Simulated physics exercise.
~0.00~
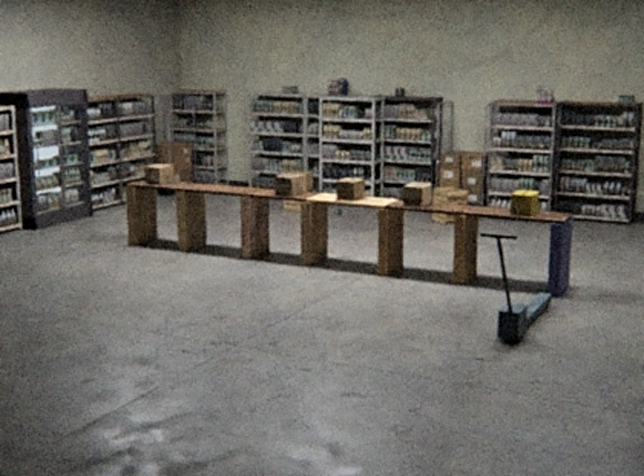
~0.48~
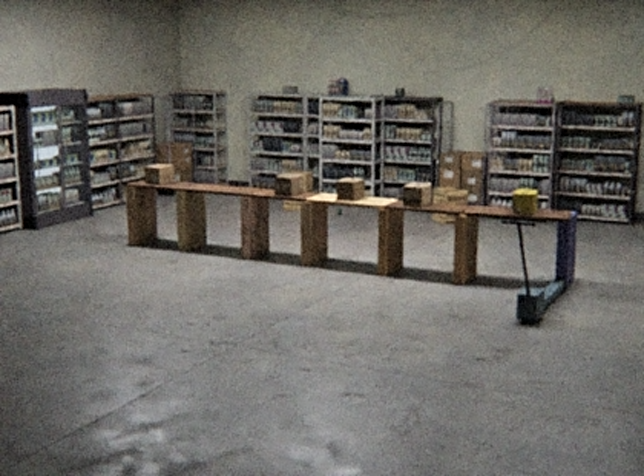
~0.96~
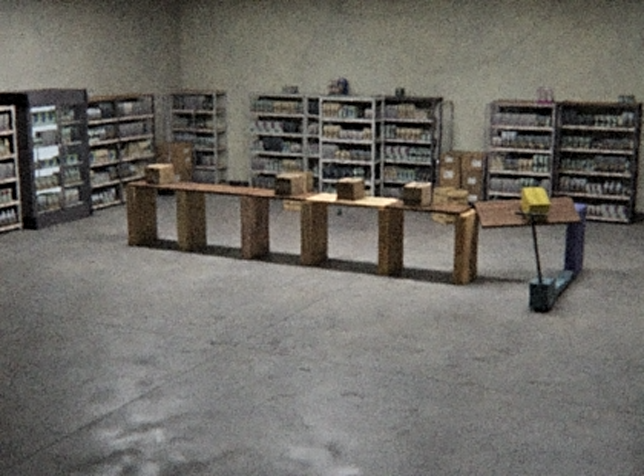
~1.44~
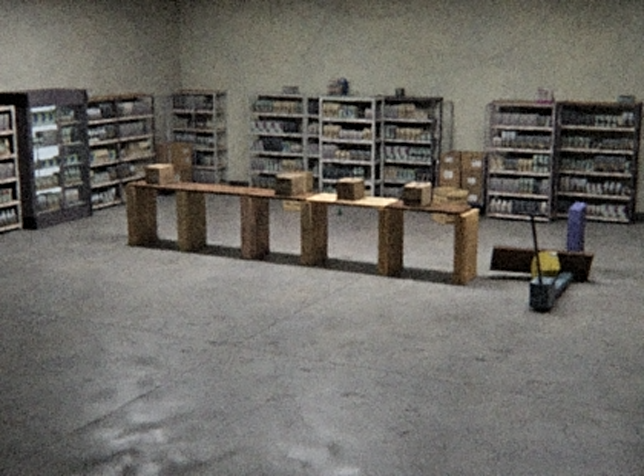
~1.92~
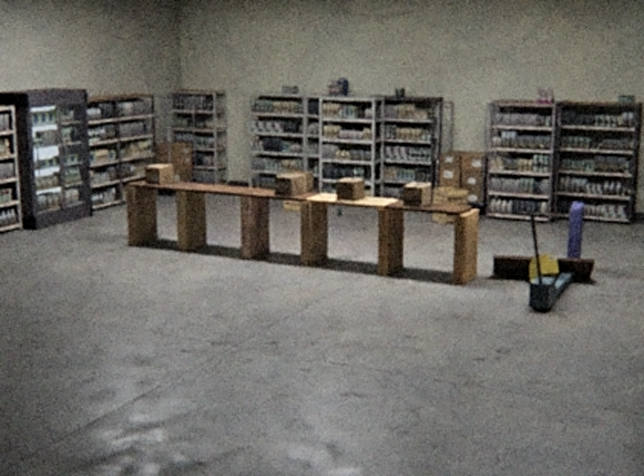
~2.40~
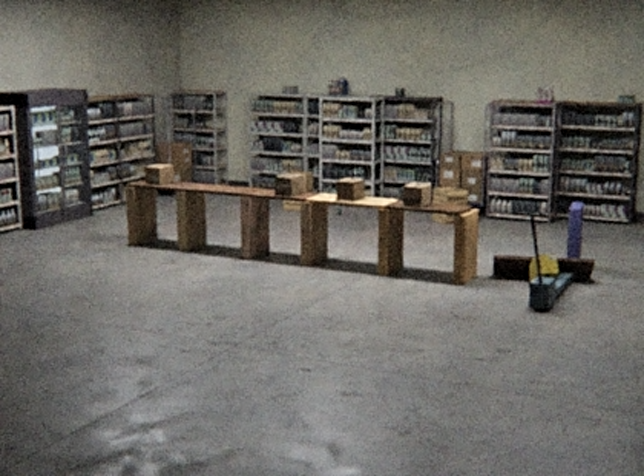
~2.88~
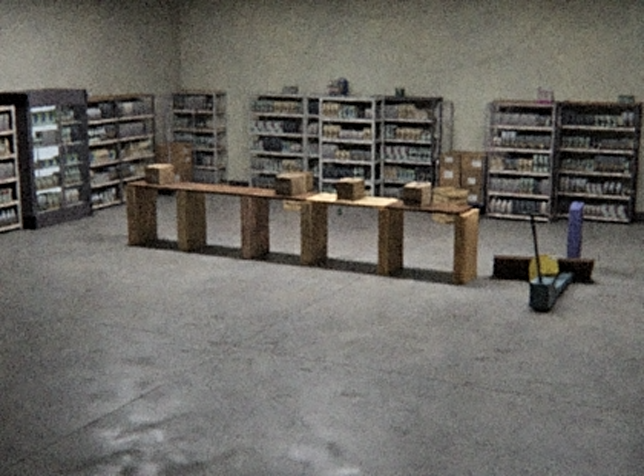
The clip opens on a storeroom with stocked shelves along the walls and a long, low row of upright timber slabs bridged by boards, several cartons resting on top. A small floor jack with a tall handle moves right and away from the viewer, into the blue upright at the right end. The upright shifts back, still standing, and the last board tilts with the yellow carton on it. Board and carton then tumble to the floor beside the jack. The jack stops, and everything settles, with the blue upright standing apart and the remaining row still bridged.
